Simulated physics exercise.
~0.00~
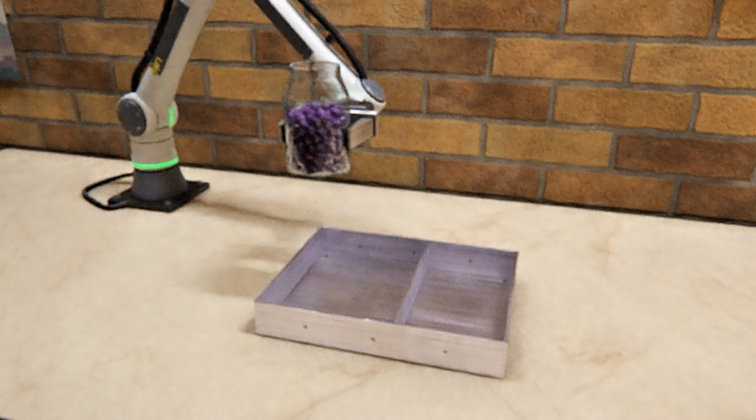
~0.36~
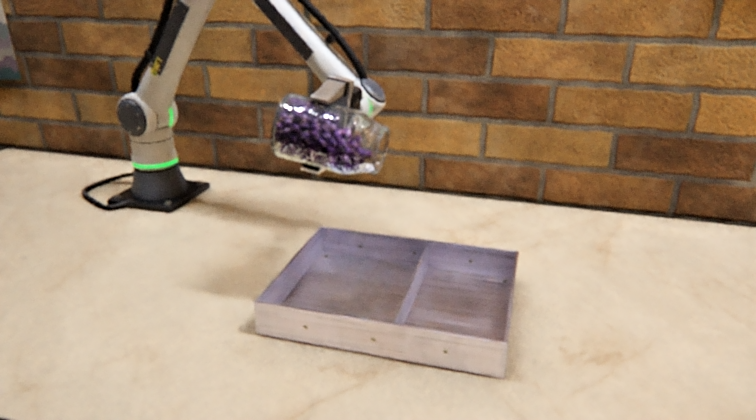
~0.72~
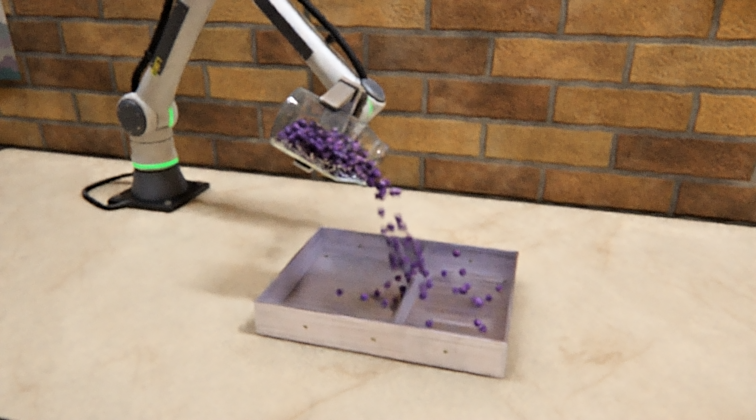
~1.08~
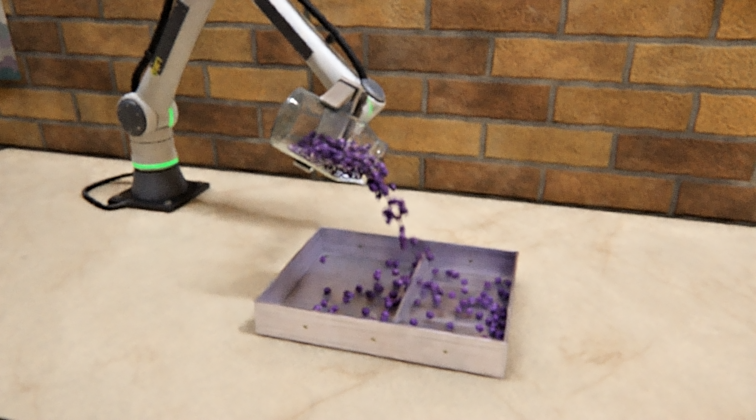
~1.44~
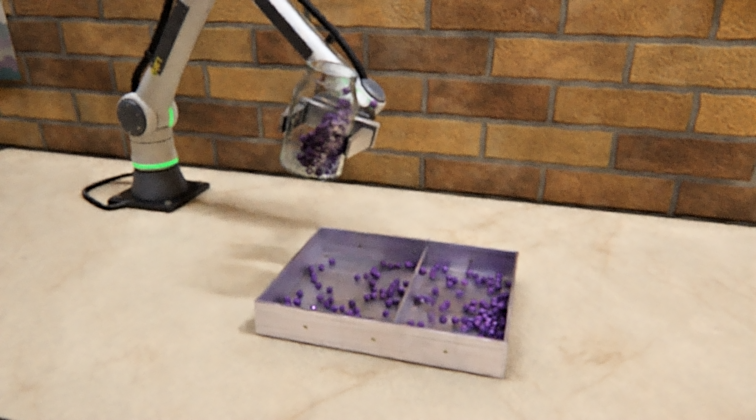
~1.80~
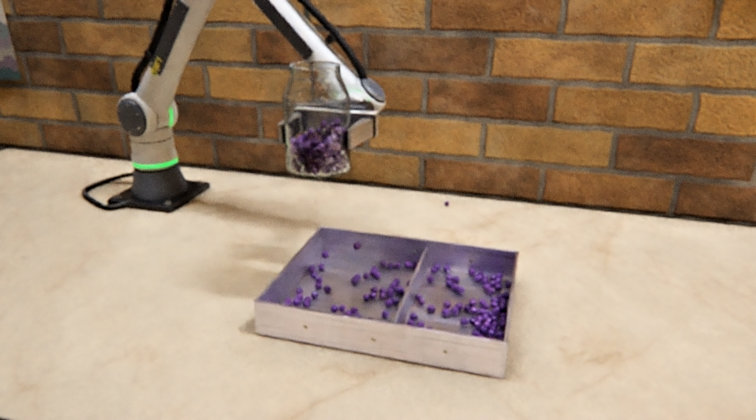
A pale robot arm with a glowing green ring at its base holds a clear jar of purple beads above a beige tabletop, seen from the front and slightly above, with a brown brick wall behind. Below and to the right sits a shallow greyish tray split in two by a cross wall. The gripper tips the jar onto its side, then further, and beads stream from its mouth into both parts of the tray. The arm then turns the jar back upright. Many beads remain inside it, while others lie scattered across the tray, piled thickest at the right end.
